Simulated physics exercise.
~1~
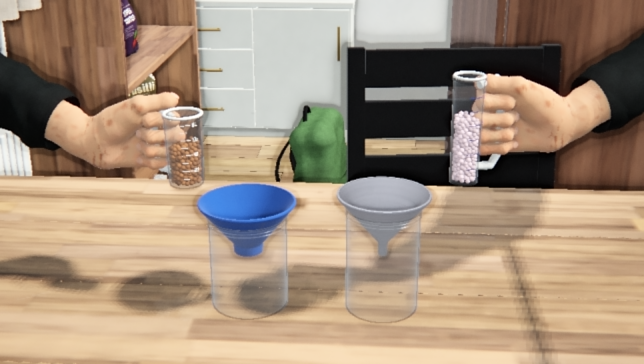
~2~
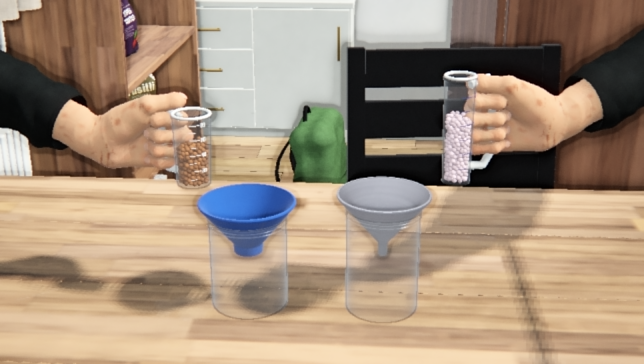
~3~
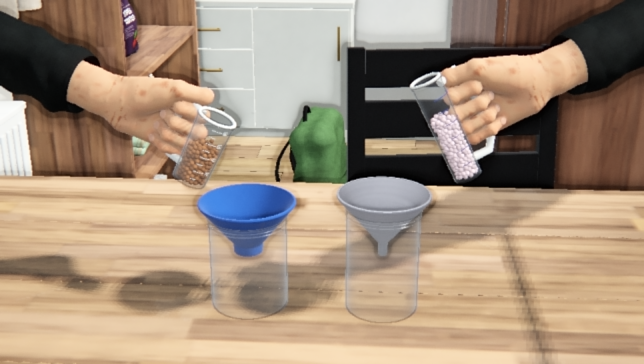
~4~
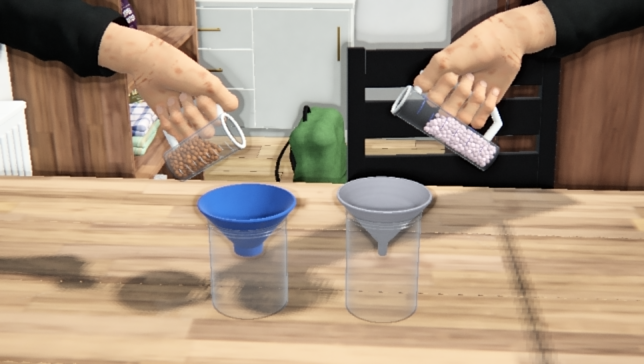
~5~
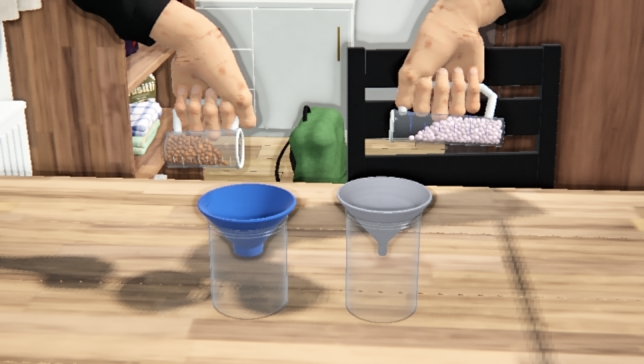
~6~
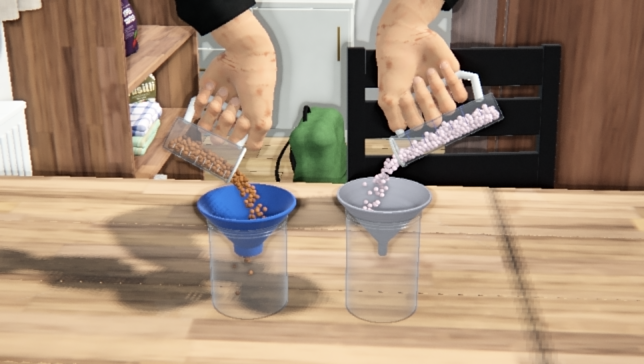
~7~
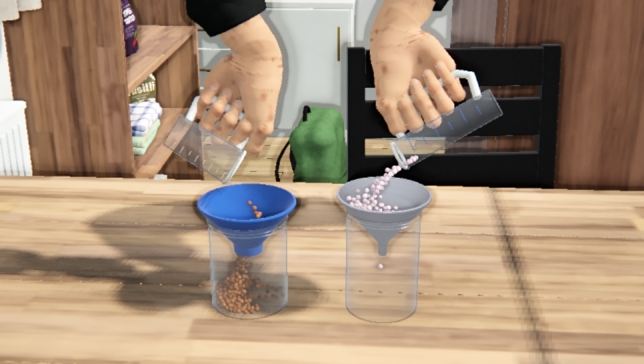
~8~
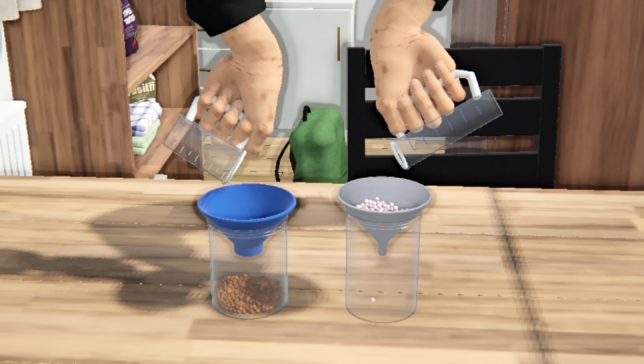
Two hands hold clear cups above a wooden table, the left one filled with small brown pieces and the right one with pale pink beads. They move inward and tip the cups over two funnels, one blue and one gray, each set in an empty clear jar. Both loads spill out, the brown pieces sliding through the blue funnel and piling up in its jar. The pink beads gather in the gray funnel, with only a stray few dropping through. At the end both cups are empty, the brown pieces rest in the left jar, and the pink beads sit stuck in the right funnel.
